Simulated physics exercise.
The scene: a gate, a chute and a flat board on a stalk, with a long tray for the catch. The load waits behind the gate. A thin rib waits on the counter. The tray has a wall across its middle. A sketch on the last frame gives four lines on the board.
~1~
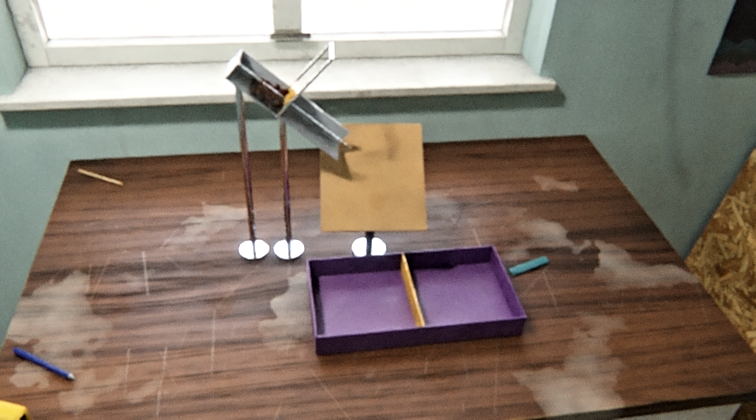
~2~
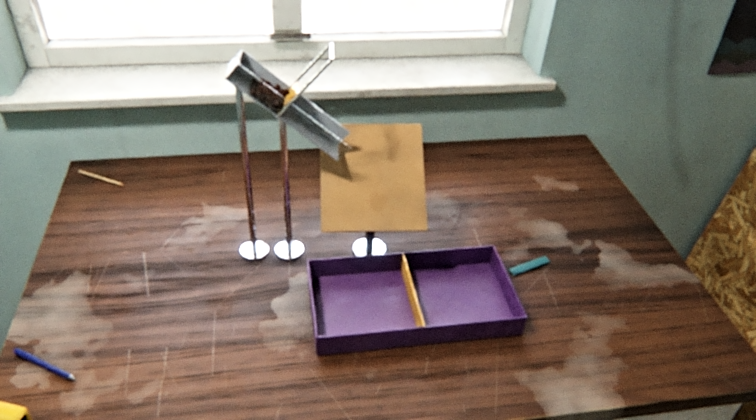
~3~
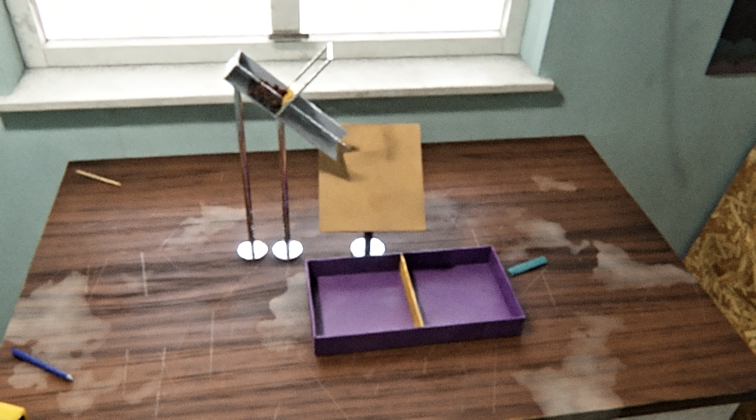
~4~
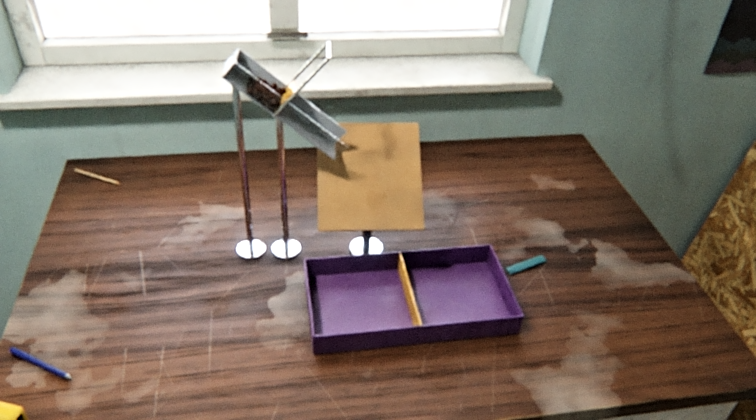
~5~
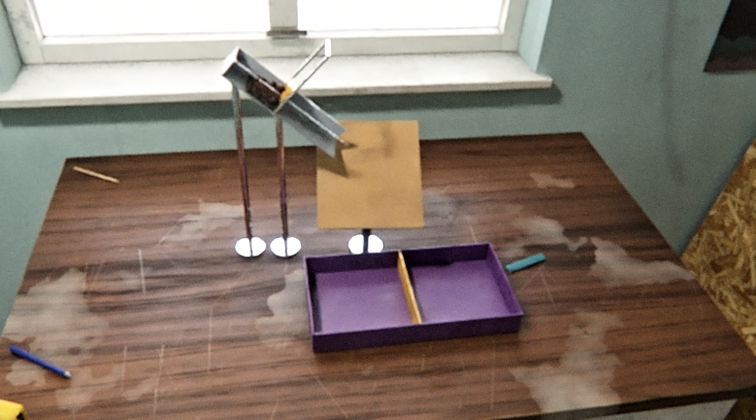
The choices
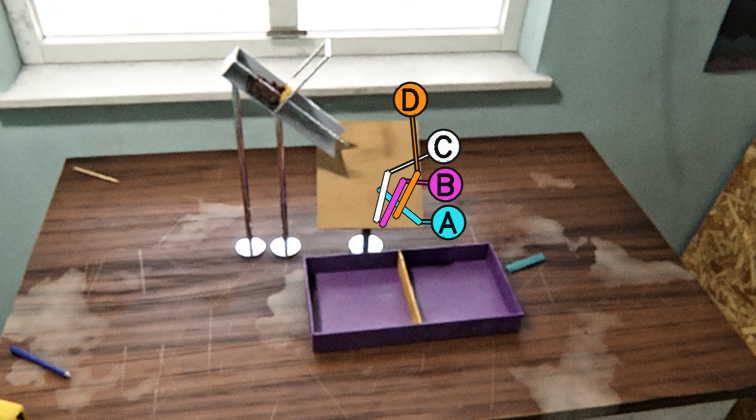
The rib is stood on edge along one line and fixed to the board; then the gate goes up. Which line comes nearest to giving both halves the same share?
A beats the others.
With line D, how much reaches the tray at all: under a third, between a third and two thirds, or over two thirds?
It is over two thirds.
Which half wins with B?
The left half.
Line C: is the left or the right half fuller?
Left.
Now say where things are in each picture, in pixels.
In the first picture, load behind the gate (270, 93), allspice berries; lip of the chute (337, 152), sloping fairly steeply.
In the second picture, middle of the board (373, 176), tilted fairly steeply; middle of its low edge (375, 231); of its high edge (371, 124).
In the third picture, front corners of the tray (315, 338) and (525, 317); front end of its middle wall (423, 327); gate still shut (293, 91).
In the fourth picture, middle of the load (267, 92); lip (335, 152).
In the fifth picture, middle of the load (267, 90); lip (334, 150).
On the marked copy, line A from (380, 190) to (419, 221); line B from (403, 180) to (382, 224); line C from (387, 173) to (376, 219); line D from (417, 173) to (396, 215).
For line A, of what is caught, roughly half in the left half, roughly half in the right.
For line B, of what is caught, almost all in the left half, just a few in the right.
For line C, of what is caught, almost all in the left half, about a tenth in the right.
For line D, of what is caught, almost all in the left half, just a few in the right.
